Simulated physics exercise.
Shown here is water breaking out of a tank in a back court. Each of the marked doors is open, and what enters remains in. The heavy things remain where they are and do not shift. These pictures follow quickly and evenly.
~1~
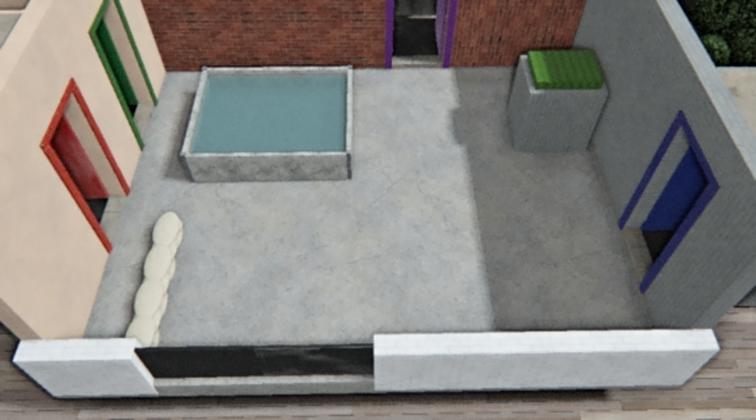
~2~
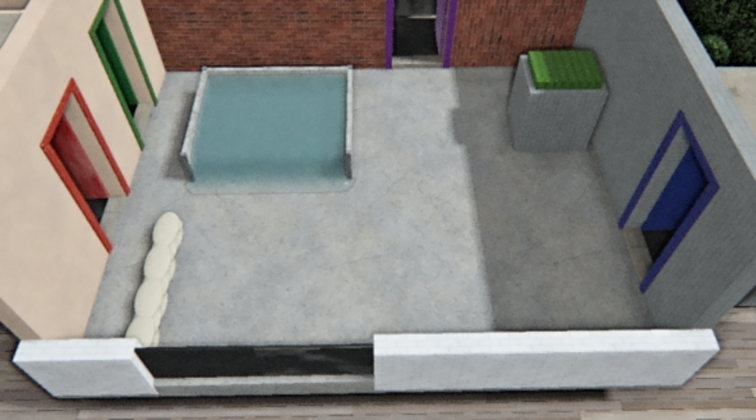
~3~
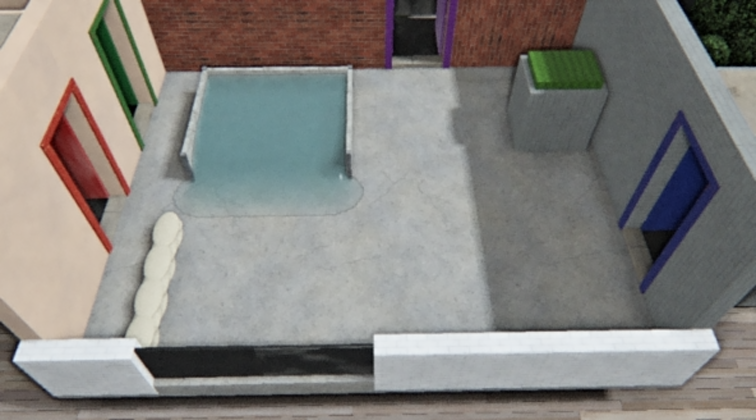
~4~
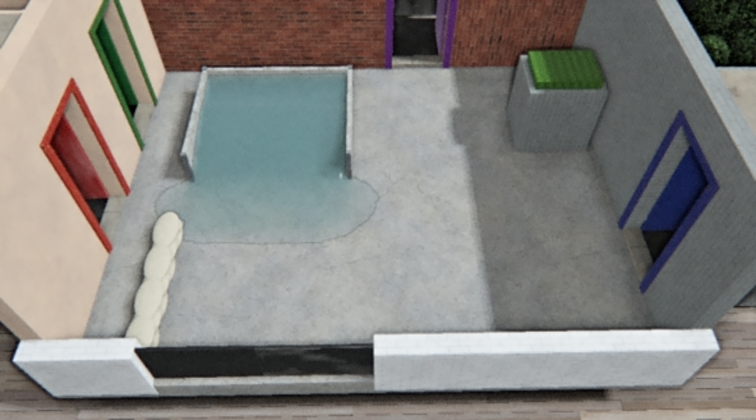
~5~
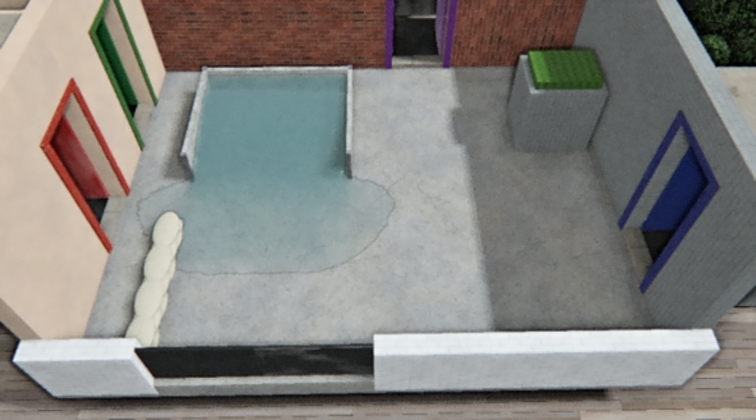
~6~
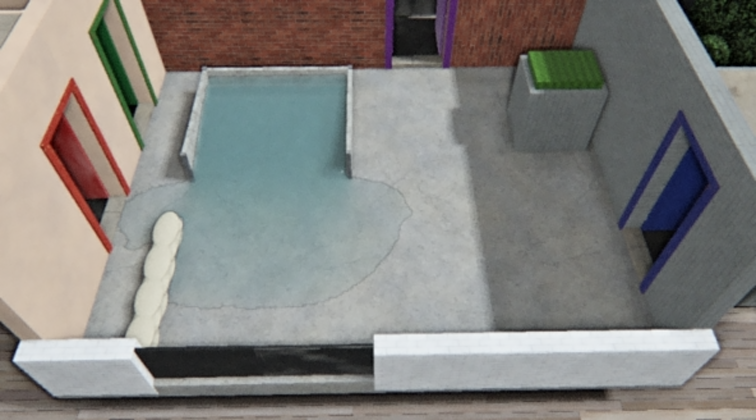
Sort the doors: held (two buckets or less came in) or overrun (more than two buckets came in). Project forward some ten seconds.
Sorted: Purple door held, green door held, red door overrun, blue door overrun.
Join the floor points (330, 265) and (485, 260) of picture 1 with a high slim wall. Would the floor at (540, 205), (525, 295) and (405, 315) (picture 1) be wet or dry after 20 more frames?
Taking the points in the order given, they are inundated, inundated and inundated.
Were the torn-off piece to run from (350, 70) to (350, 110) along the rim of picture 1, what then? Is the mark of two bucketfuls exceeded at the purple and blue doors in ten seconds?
Here the purple door gets too much, and the blue door keeps within bounds.
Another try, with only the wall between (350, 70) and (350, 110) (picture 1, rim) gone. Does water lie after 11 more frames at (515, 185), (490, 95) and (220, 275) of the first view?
The first spot is soaked, the second soaked and the third spared.
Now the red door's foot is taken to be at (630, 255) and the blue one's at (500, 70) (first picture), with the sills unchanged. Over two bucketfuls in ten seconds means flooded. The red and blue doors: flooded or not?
My reading: The red door exceeds the limit, the blue door stays within the limit.
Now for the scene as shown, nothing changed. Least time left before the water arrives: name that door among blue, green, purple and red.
I'd say it's the door marked red.
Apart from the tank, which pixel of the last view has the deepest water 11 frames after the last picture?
I would choose the pixel (168, 352).
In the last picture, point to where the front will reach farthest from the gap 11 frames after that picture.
Roughly at (510, 359).
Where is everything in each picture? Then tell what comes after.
The first picture shows the tank at (273, 112) is whole and still.
In the second picture, the front is at (191, 186), out from the gap at (270, 172).
In the third picture, water pours out at (270, 173) and has run to (180, 199).
In the fourth picture, water pours out at (270, 173) and has run to (166, 222).
In the fifth picture, water pours out at (271, 173) and has run to (179, 261).
In the sixth picture, water pours out at (271, 173) and has run to (171, 296).
A moment on, water covers 30 % of the floor; the purple door not reached, the green door not reached, the red door under two buckets in, the blue door not reached.
Next, water covers 35 % of the floor; the purple door not reached, the green door not reached, the red door over two buckets in, the blue door not reached.
Then, water covers 45 % of the floor; the purple door not reached, the green door not reached, the red door over two buckets in, the blue door not reached.
Later, water covers 75 % of the floor; the purple door not reached, the green door wet at the sill, nothing in, the red door far over two buckets in, the blue door over two buckets in.
In the end, water covers 95 % of the floor; the purple door wet at the sill, nothing in, the green door wet at the sill, nothing in, the red door far over two buckets in, the blue door over two buckets in.
